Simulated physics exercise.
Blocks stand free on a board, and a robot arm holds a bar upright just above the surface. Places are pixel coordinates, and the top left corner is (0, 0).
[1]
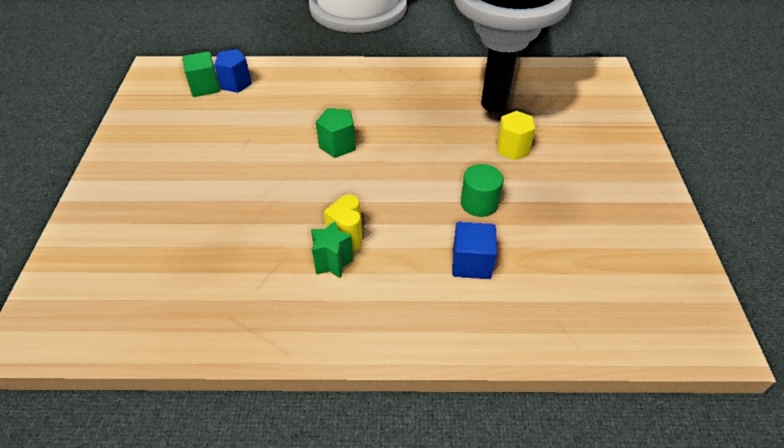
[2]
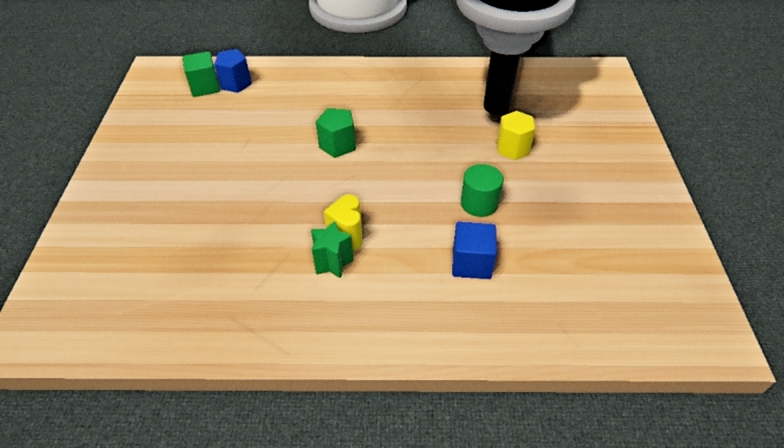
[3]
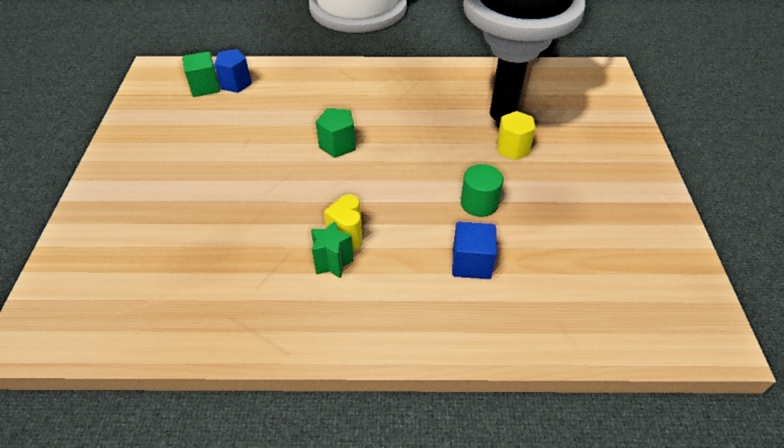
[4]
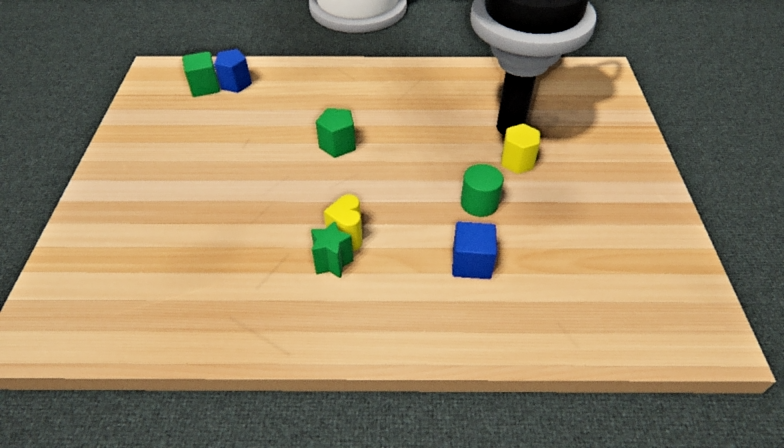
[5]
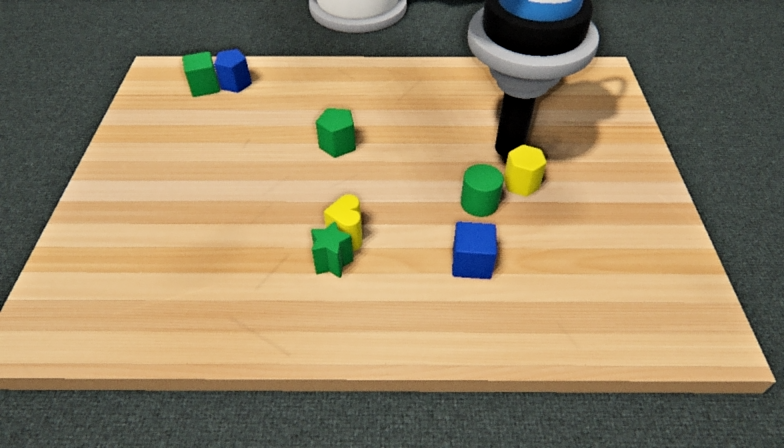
We see colored blocks scattered on a wooden board as a robot arm's black bar, near the upper right, shifts slightly right, then moves toward the viewer, pushing the yellow hexagon a short way forward beside the green cylinder.
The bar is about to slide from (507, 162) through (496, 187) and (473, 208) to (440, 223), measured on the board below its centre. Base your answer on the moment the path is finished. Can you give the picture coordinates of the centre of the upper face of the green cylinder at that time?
My estimate: (431, 223).
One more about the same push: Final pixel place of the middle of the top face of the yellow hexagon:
Around pixel (531, 176).
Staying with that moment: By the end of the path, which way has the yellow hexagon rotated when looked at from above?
Rotation: Counter-clockwise.
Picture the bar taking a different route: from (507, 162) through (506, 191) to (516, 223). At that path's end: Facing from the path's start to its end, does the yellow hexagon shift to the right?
No, that is not how it ends up.
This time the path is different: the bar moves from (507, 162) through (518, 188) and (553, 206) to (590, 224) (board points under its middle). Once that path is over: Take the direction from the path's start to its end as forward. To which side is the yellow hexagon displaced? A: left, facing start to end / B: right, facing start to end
The one that fits is B, right, facing start to end.
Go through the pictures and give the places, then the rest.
The first frame shows tip of the bar (494, 105), middles of tops, blue square (476, 237), green cylinder (484, 176), yellow hexagon (519, 122).
The second frame shows bar (497, 107), nothing pushed.
The third frame shows bar (503, 114), nothing pushed.
The fourth frame shows bar (510, 128), yellow hexagon (523, 135).
The fifth frame shows bar (509, 149), blue square (476, 237), green cylinder (484, 176), yellow hexagon (528, 157).
On the path given first. One third of the way, bar (498, 173); green cylinder (481, 179); yellow hexagon (532, 175), turned 55° anticlockwise.
Two thirds of the way, bar (475, 195); green cylinder (457, 202); yellow hexagon (531, 176), turned 60° anticlockwise.
At the end, bar (441, 210); blue square (474, 243), turned 35° anticlockwise; green cylinder (431, 223); yellow hexagon (531, 176), turned 60° anticlockwise.
